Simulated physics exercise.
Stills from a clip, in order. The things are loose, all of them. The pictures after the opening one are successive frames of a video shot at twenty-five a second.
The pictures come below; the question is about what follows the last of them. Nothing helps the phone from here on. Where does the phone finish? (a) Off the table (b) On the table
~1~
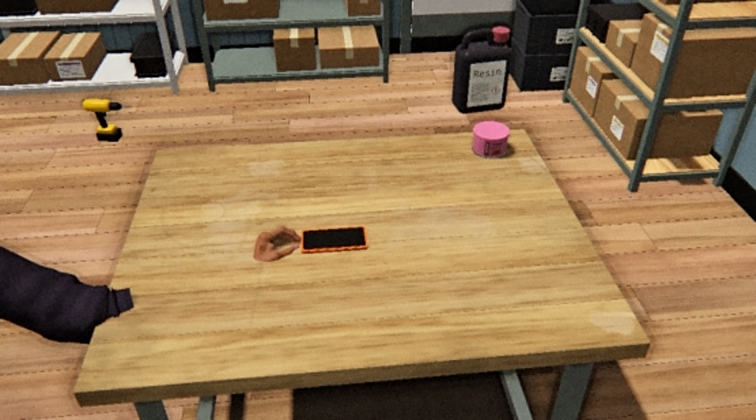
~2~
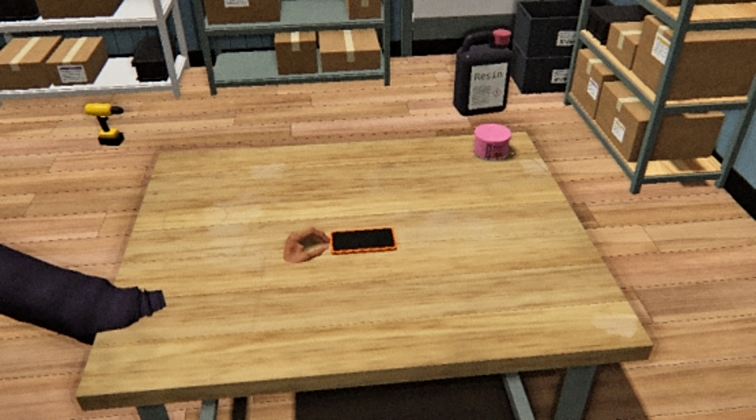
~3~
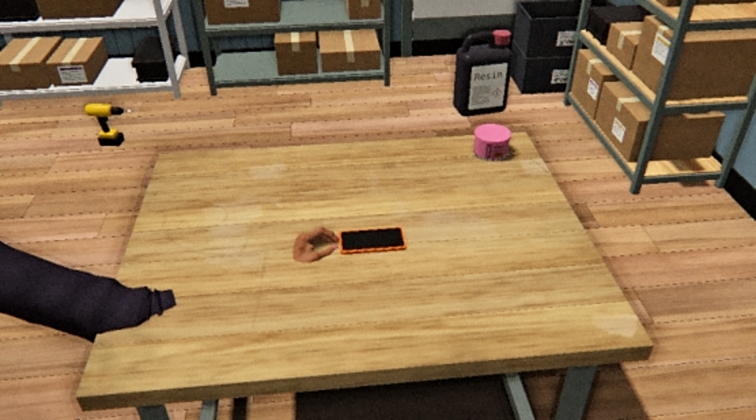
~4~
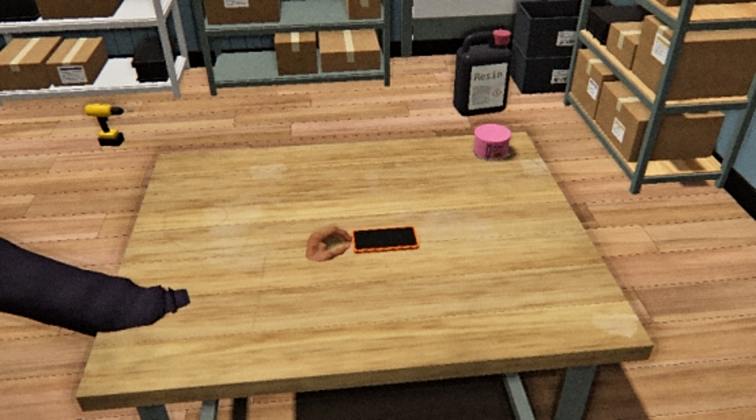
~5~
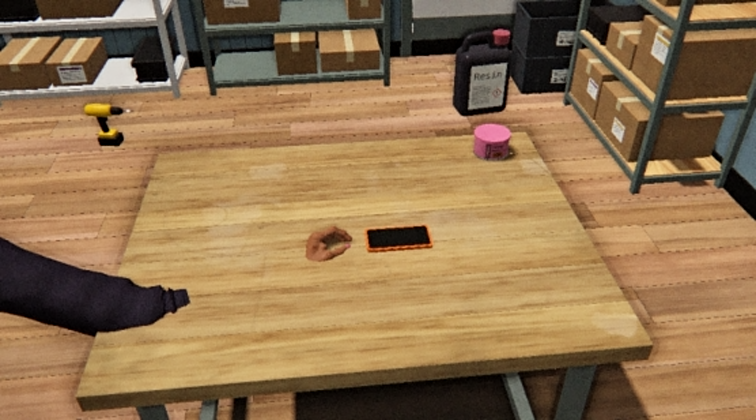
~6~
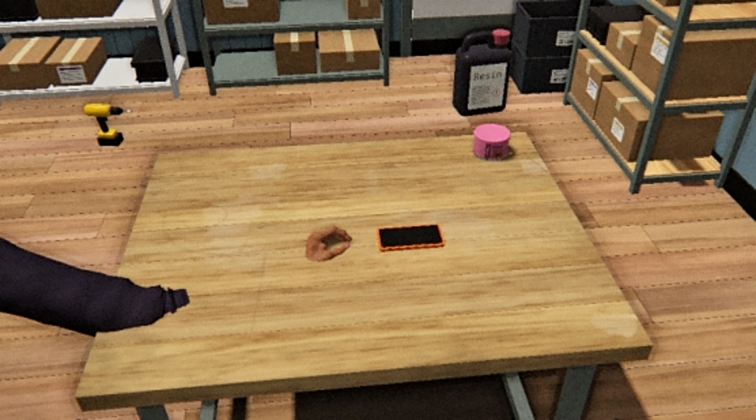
Answer: B.
Then, 0.10 s later than the last frame, orange phone moved about its own width near (434, 236).
Then, 0.20 s later than the last frame, orange phone moved about its own width near (449, 235).
When it is over, moved from the start, orange phone. End places, in pixels of the last picture, orange phone near (454, 234).
